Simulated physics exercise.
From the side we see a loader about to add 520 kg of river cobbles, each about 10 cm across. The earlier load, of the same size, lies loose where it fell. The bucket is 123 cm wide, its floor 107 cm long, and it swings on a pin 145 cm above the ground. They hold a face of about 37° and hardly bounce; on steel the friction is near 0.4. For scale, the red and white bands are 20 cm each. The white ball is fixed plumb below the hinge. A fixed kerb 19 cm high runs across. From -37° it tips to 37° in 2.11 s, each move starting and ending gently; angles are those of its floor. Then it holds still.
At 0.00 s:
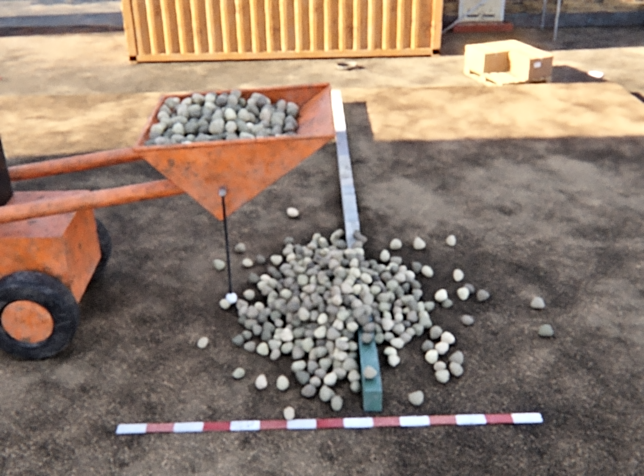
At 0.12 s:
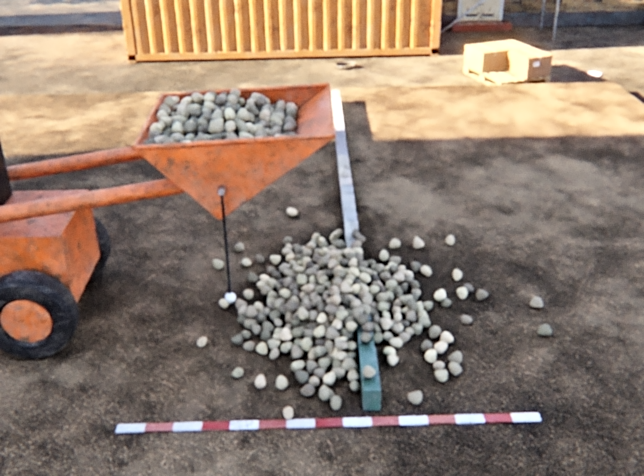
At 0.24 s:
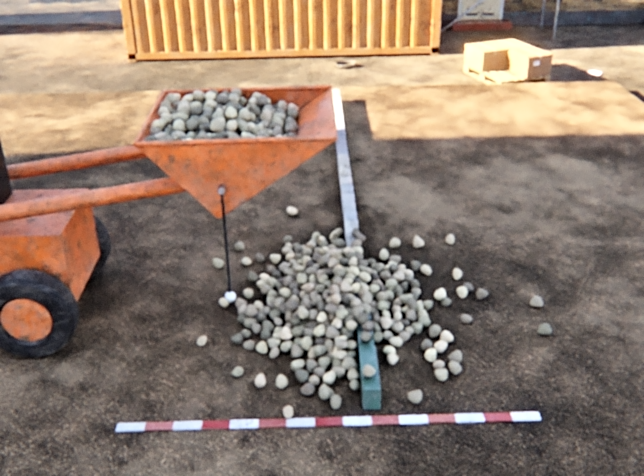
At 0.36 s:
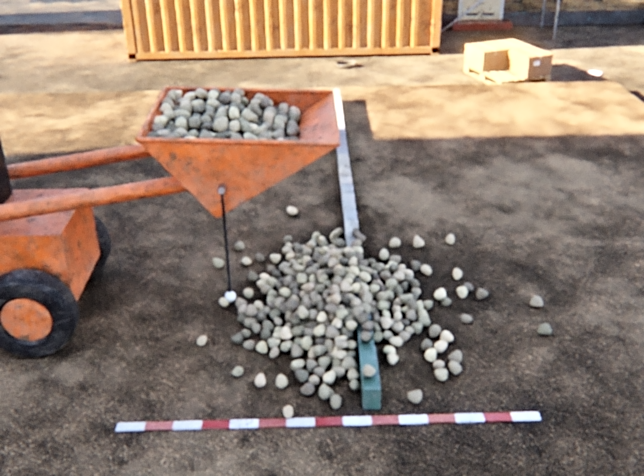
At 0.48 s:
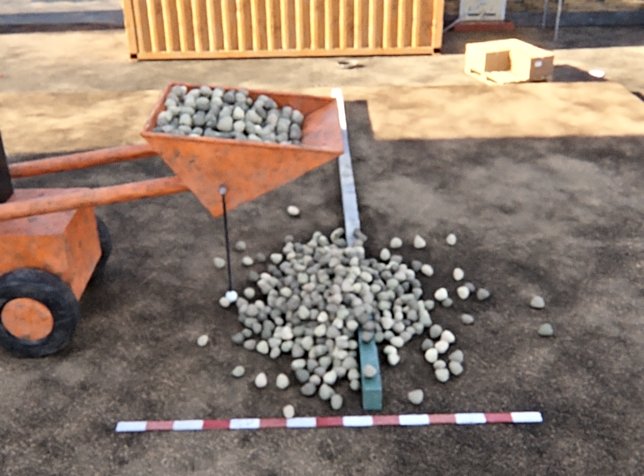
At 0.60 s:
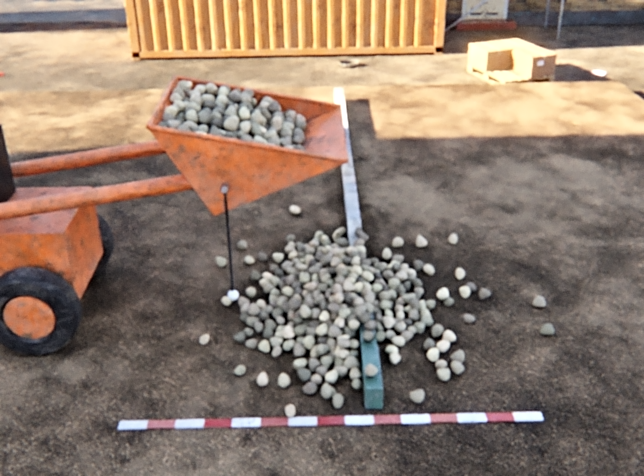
An orange loader with black wheels stands at the left of a dark dirt yard, seen from the side and slightly above, its raised bucket full of grey cobbles. Below lies a loose heap of similar stones across a narrow grey and green kerb, with a red and white banded strip in front and a yellow container and cardboard box behind. The bucket tilts slowly and slightly, its right lip lowering, while its stones shift a little and the heap stays still.
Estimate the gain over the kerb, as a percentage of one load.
Roughly 74 per cent of a load more.
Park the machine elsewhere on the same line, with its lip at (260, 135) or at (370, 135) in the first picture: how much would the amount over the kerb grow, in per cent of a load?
First some 0, then 100 per cent.
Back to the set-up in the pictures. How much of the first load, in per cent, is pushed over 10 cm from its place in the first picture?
Roughly 15 per cent of them.
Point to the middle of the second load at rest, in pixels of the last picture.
Their middle is at about (397, 289).
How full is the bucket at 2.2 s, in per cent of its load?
Roughly 30 per cent is still inside.
After 1.6 s the floor is at 25°; in per cent of one load, 98 in the bucket, 80 on this side of the kerb, 21 over the kerb; the foremost stones are at (485, 290).
After 2.2 s the floor is at 37°; in per cent of one load, 30 in the bucket, 123 on this side of the kerb, 46 over the kerb; the foremost stones are at (485, 290).
After 2.6 s the floor is at 37°; in per cent of one load, 3 in the bucket, 122 on this side of the kerb, 75 over the kerb; the foremost stones are at (498, 295).
After 5.4 s the floor is at 37°; in per cent of one load, 0 in the bucket, 104 on this side of the kerb, 95 over the kerb; the foremost stones are at (556, 329). Net gain over the kerb, 74.
